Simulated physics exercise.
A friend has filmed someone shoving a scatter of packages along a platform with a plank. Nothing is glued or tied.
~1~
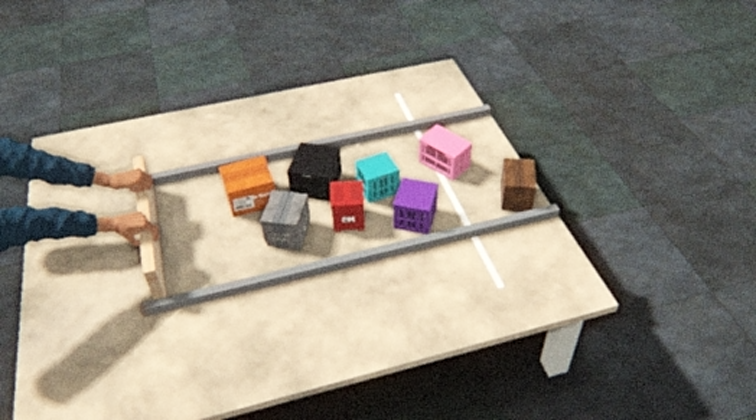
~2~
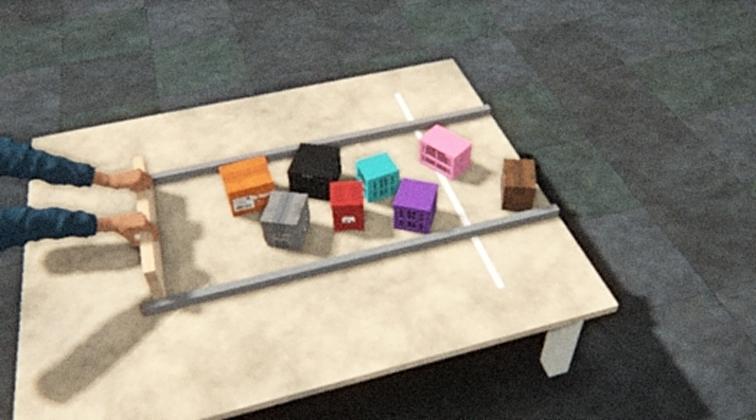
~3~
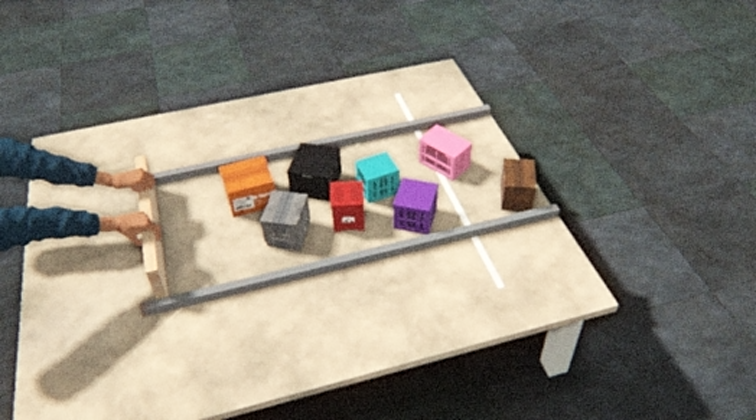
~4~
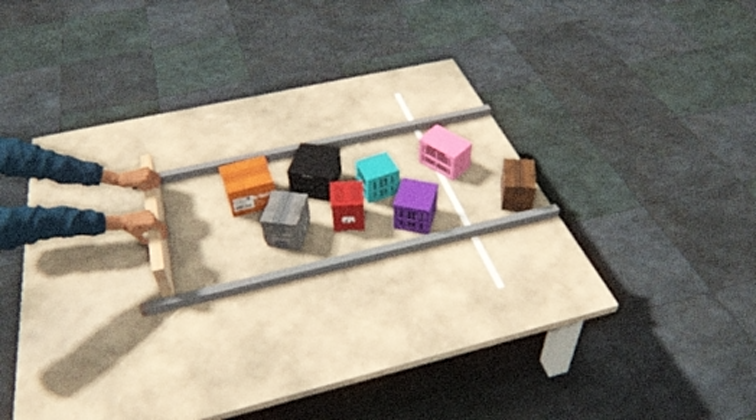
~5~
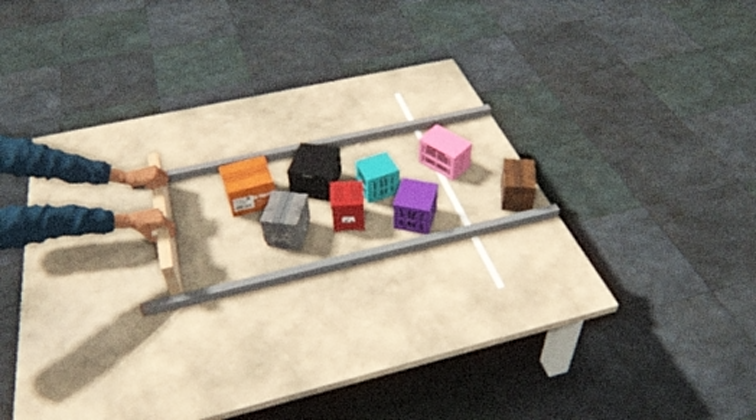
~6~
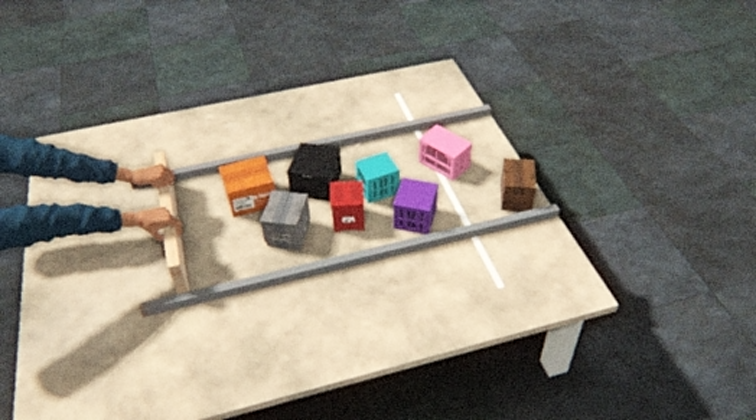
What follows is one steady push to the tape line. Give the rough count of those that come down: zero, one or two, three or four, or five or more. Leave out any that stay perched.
Here the number that fall off is one or two.
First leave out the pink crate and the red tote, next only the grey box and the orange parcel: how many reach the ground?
The counts: 0 and 0.
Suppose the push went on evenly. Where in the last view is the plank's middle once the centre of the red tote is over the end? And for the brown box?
Near (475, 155) and (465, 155).
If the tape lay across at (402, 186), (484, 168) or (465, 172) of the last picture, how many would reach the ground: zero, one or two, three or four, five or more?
Taking them in turn, none at all; five or more; three or four.
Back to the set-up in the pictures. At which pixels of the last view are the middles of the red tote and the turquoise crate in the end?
Near (499, 171) and (498, 149).
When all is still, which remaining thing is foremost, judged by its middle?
That is the brown box.
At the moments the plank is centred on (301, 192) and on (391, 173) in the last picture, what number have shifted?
First 5, then 7.
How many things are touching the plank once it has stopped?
That makes 3.
Soon after, none off yet; brown box at rest near (518, 185); pink crate at rest near (445, 153); purple crate at rest near (416, 206).
In the end, the number that fall off is one or two; gone, pink crate.
